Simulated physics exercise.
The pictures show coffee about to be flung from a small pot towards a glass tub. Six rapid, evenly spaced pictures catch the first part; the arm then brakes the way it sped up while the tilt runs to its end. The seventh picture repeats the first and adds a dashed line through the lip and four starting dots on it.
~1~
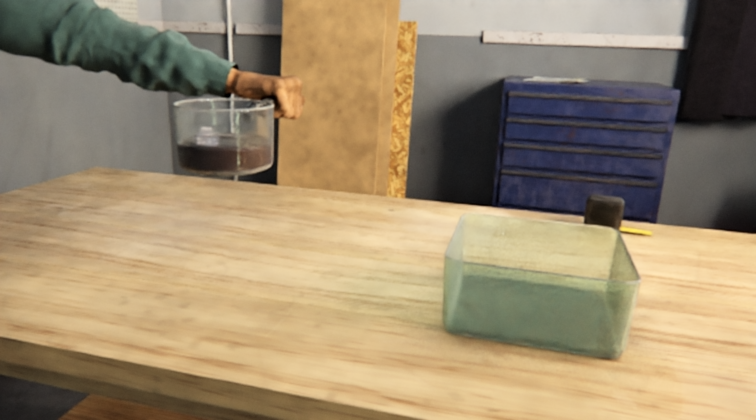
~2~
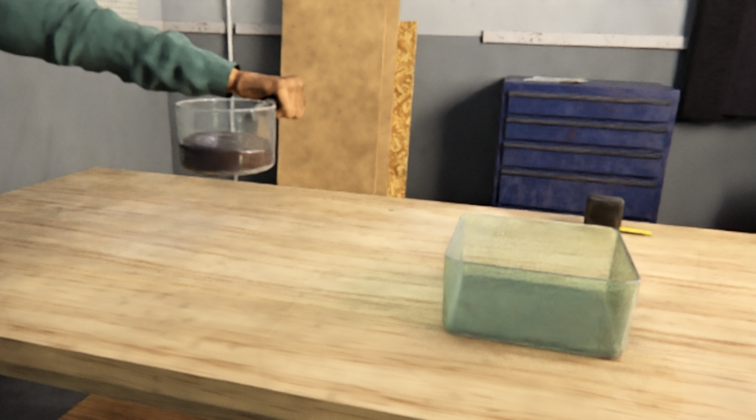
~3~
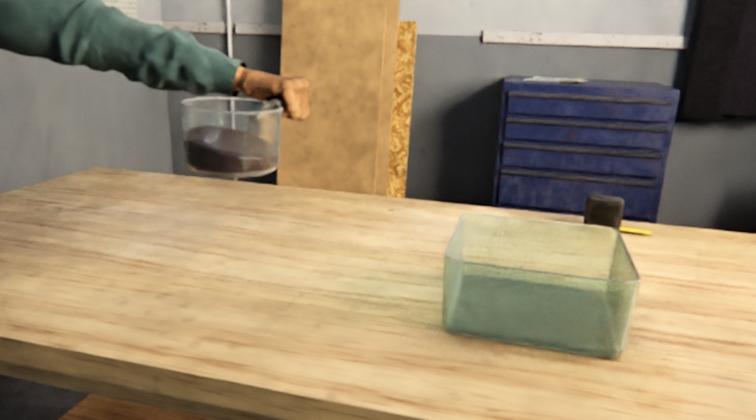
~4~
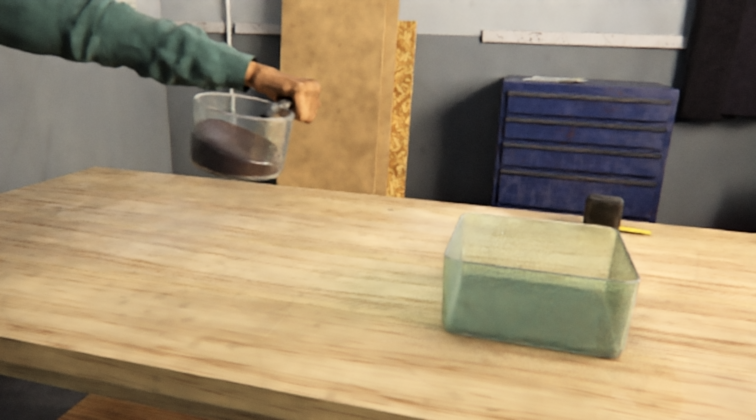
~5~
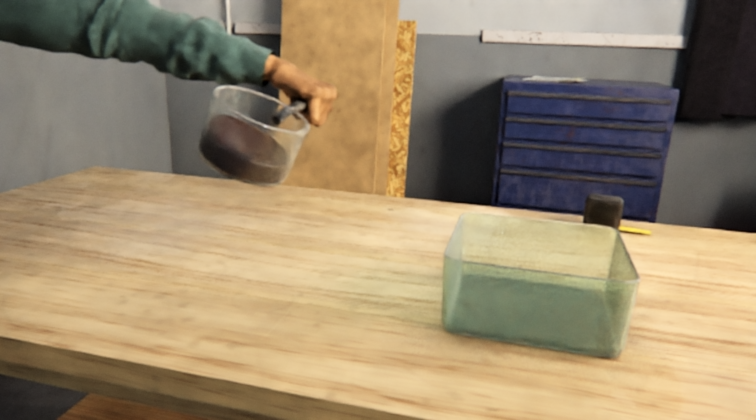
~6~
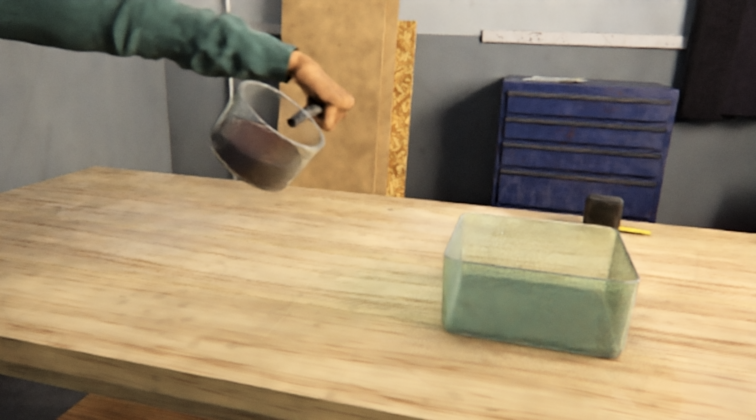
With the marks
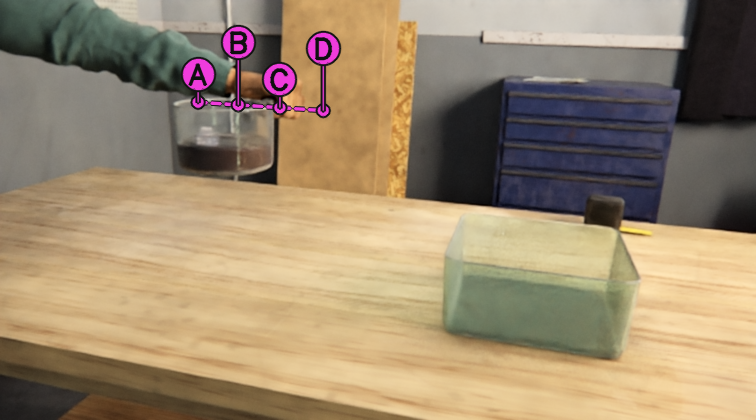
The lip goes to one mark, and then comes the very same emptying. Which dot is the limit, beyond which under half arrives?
Go for D.
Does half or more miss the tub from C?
Yes.
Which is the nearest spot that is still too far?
Spot C.
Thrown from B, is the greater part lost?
Yes.
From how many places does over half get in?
One of the four.
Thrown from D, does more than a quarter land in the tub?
Yes, it does.
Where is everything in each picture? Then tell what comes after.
In the first frame, upright, lip at (267, 106); tub from (442, 328) to (624, 356); nothing has left yet.
In the second frame, upright, lip at (268, 107); nothing has left yet.
In the third frame, tipped about 3°, lip at (276, 109); nothing has left yet.
In the fourth frame, tipped about 11°, lip at (288, 117); nothing has left yet.
In the fifth frame, tipped about 23°, lip at (304, 130); nothing has left yet.
In the sixth frame, tipped about 38°, lip at (319, 146); nothing has left yet.
In magenta, A at (198, 102); B at (238, 104); C at (279, 107); D at (323, 110).
With A, about 0 % lands in the tub, 100 % falls short.
With B, about 0 % lands in the tub, 100 % falls short.
With C, about 2 % lands in the tub, 92 % falls short and 6 % goes beside or beyond.
With D, about 73 % lands in the tub, 5 % falls short and 22 % goes beside or beyond.
